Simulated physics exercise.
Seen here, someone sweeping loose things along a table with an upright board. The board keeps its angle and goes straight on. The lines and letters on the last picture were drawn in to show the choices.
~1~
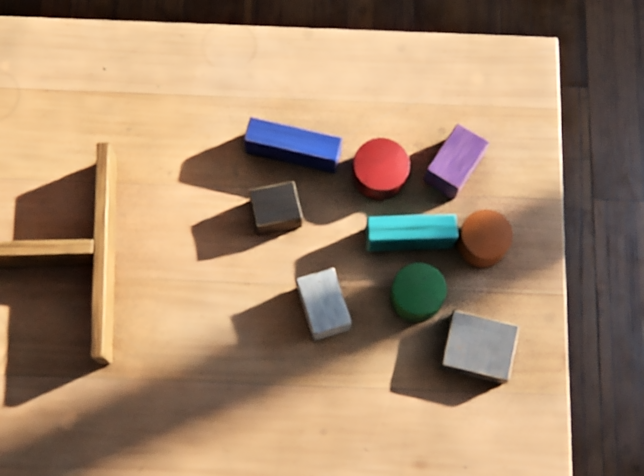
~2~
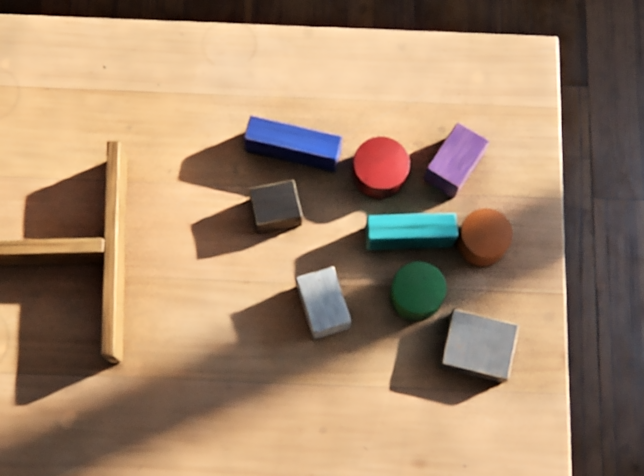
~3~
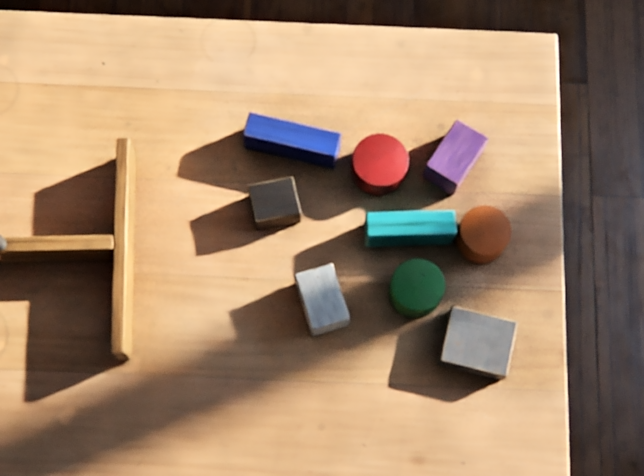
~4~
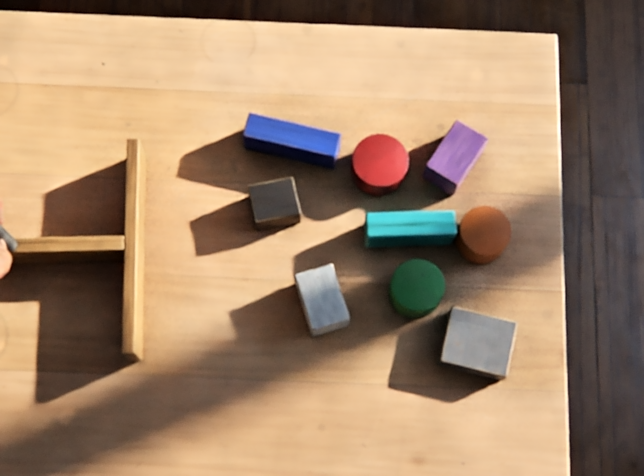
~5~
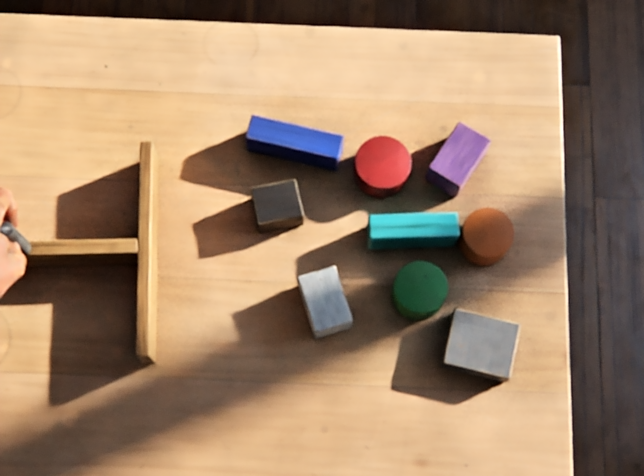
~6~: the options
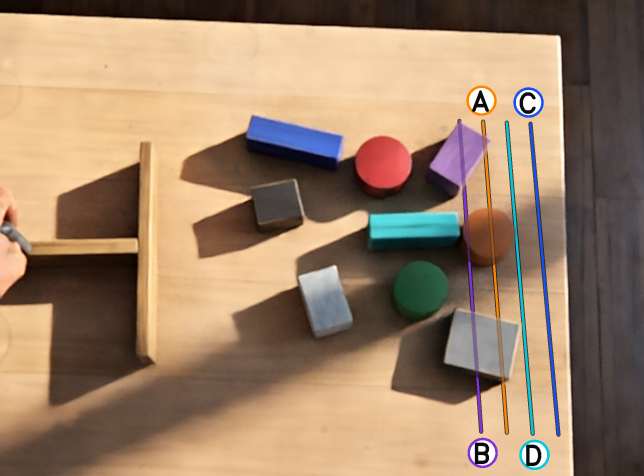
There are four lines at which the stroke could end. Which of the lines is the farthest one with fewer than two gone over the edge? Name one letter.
No farther than B.
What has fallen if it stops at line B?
The orange tin.
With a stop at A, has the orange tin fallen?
By then, yes.
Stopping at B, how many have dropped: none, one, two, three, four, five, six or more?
In all, one.
On the marked copy, A at (495, 271); B at (470, 270); C at (544, 273); D at (519, 272).
Following B. Soon after the start, board (261, 250); black block (292, 208); orange tin (485, 237).
Later, board (380, 254); orange tin (544, 242); grey block (488, 348).
In the end, board (471, 258); orange tin over the edge; turquoise stick (559, 253); one fallen.
As for the rest, A drops two; C drops six; D drops four.
